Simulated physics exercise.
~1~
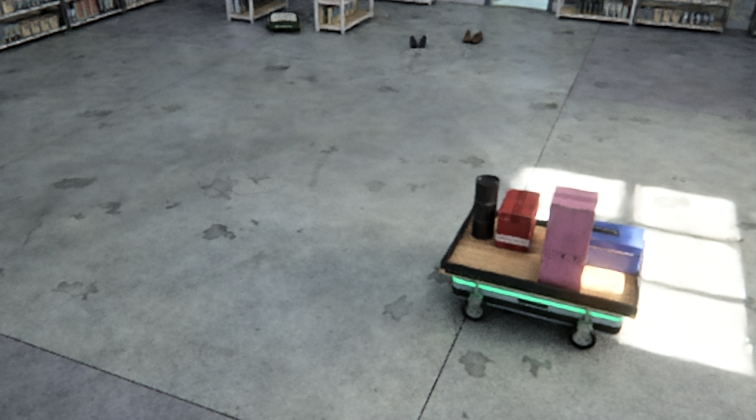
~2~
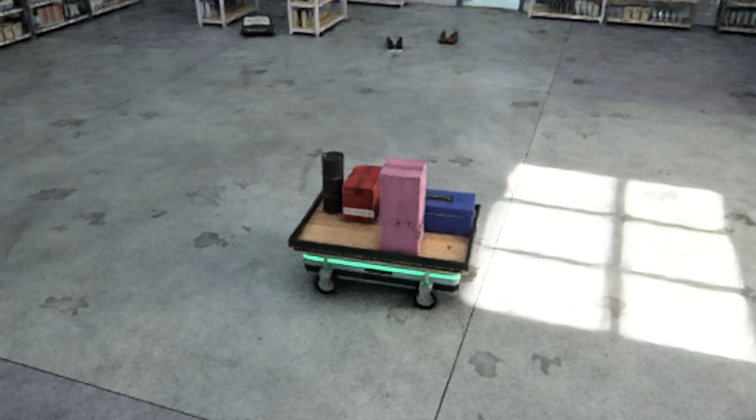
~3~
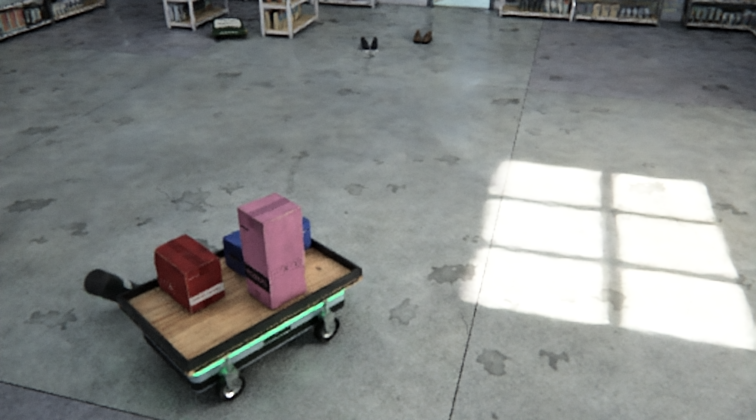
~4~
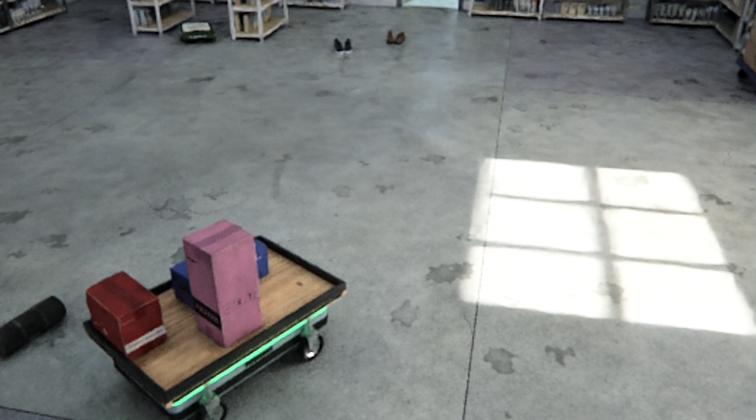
A cart carrying a black canister, a red parcel, a pink box and a blue toolbox rolled left across a concrete floor and turned. The canister toppled off the deck and ended up lying on the floor, while the other items stayed aboard.
